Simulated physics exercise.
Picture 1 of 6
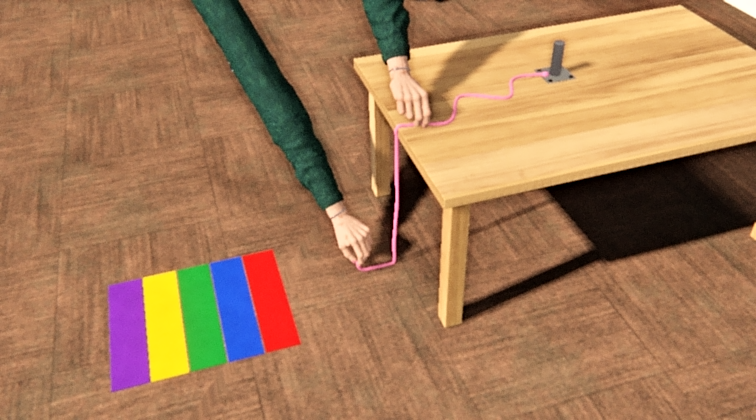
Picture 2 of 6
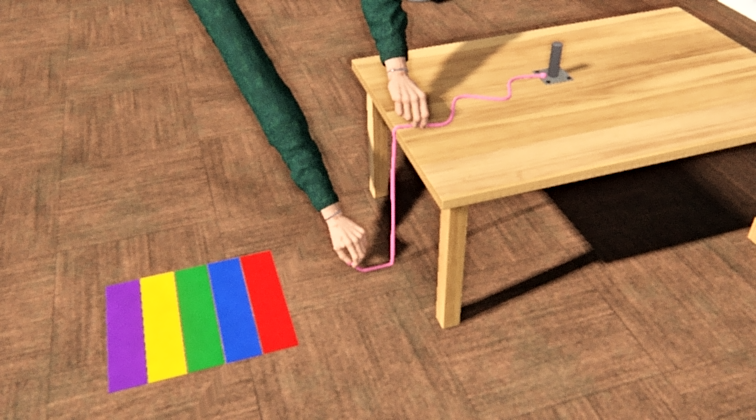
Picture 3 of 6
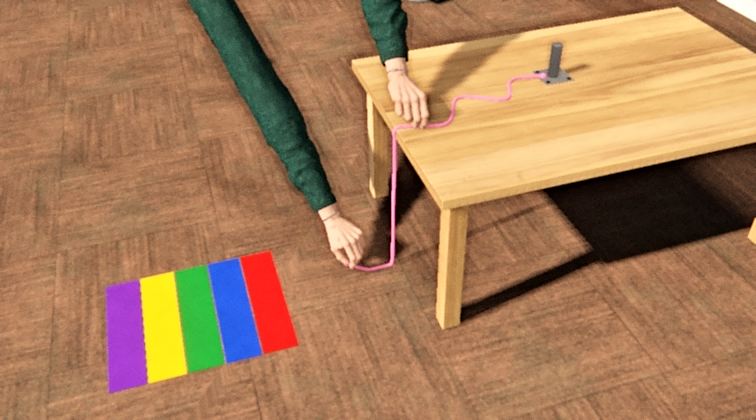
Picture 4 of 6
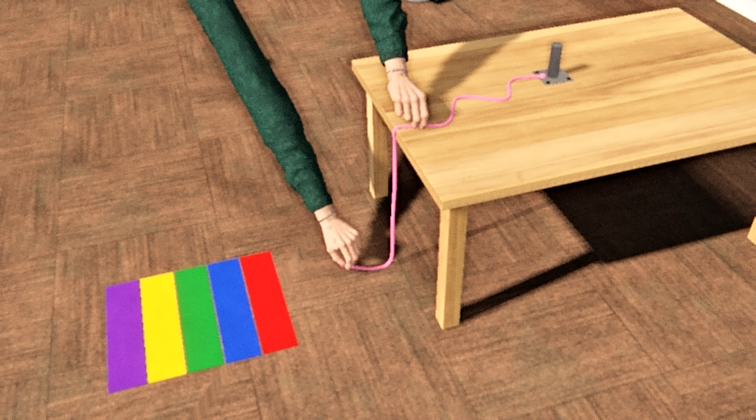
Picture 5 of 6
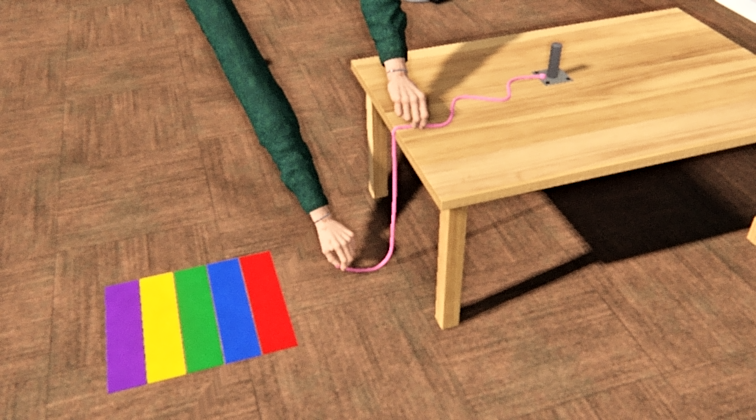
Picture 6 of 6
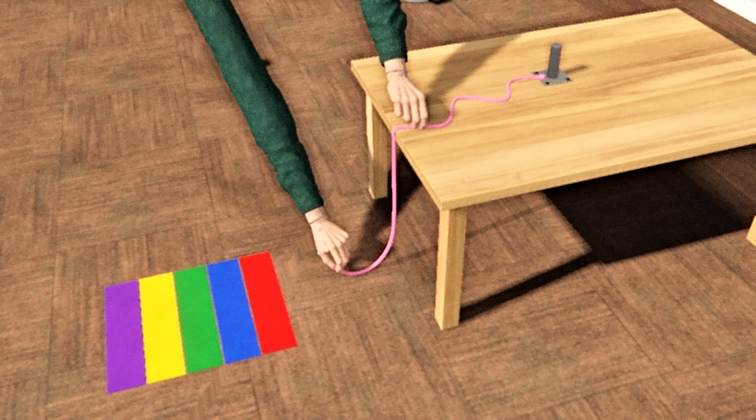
Two green-sleeved arms reach in from the top over a light wooden coffee table on a brown wood-patterned floor, seen from above at an angle. A pink lead runs in waves from a small grey post on the table to its left edge, where one hand presses it, and hangs to the floor, left of which lie purple, yellow, green, blue and red stripes. The lower hand draws the lead's end slightly left, and its hanging bend rounds out.
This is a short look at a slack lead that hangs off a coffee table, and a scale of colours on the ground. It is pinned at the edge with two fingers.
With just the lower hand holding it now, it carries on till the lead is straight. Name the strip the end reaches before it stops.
Green.
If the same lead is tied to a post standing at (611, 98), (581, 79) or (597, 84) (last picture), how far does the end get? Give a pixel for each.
The first try gives about (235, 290), the second about (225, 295) and the third about (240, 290).
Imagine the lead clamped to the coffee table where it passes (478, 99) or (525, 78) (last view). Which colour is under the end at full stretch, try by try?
Blue; green.
A little later, end near (265, 284); over red.
Next, end near (222, 294); over blue.
When it is tight, end near (196, 300); over green. It gets as far as the green strip.
